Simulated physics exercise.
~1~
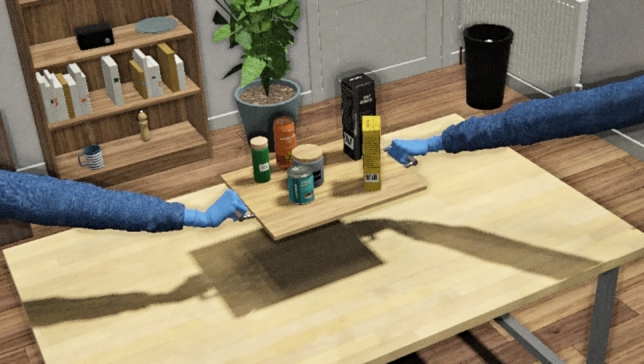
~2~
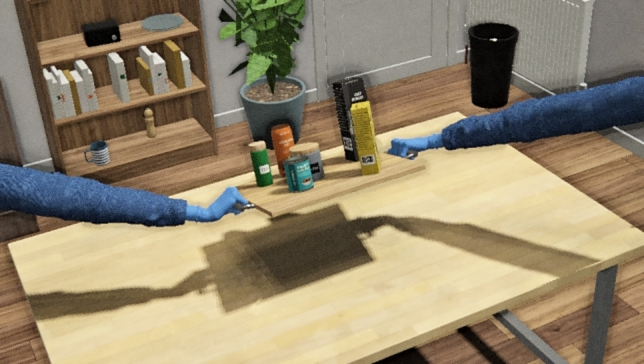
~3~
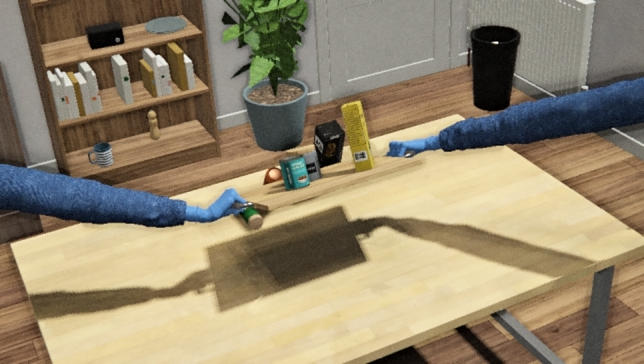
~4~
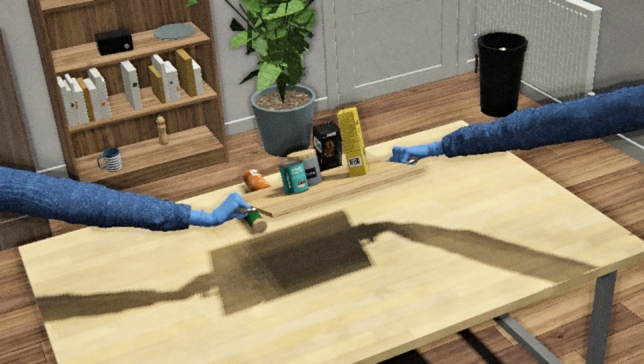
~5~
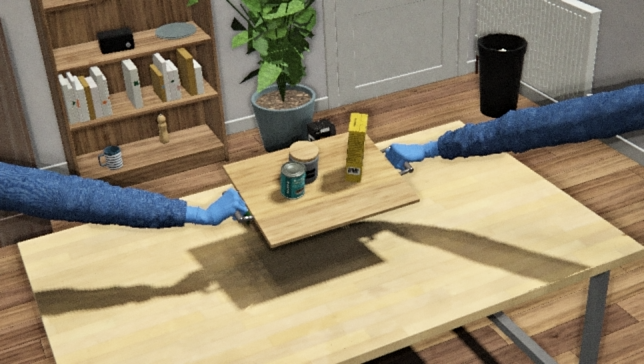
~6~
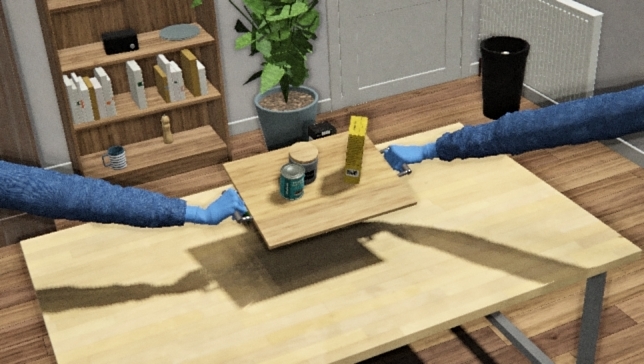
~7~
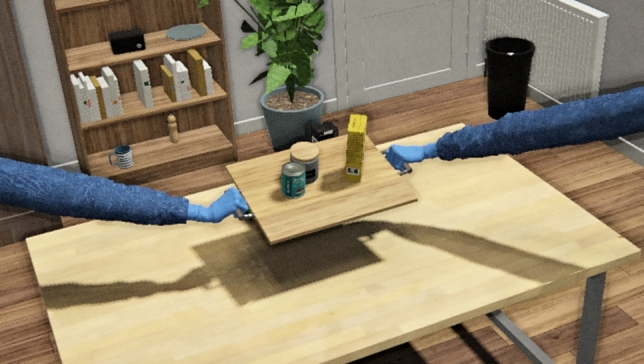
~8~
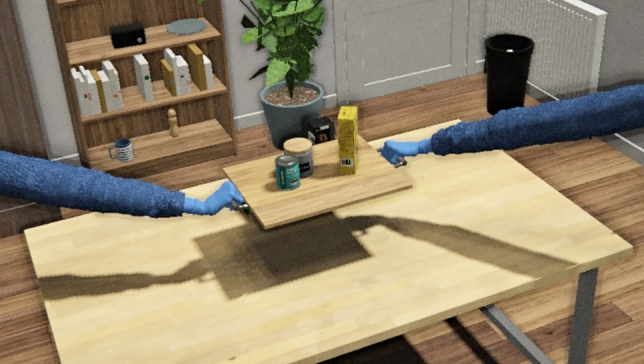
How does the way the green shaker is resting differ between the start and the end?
At the start the green shaker stands upright on the tray. By the end it is lying on its side, off the tray.
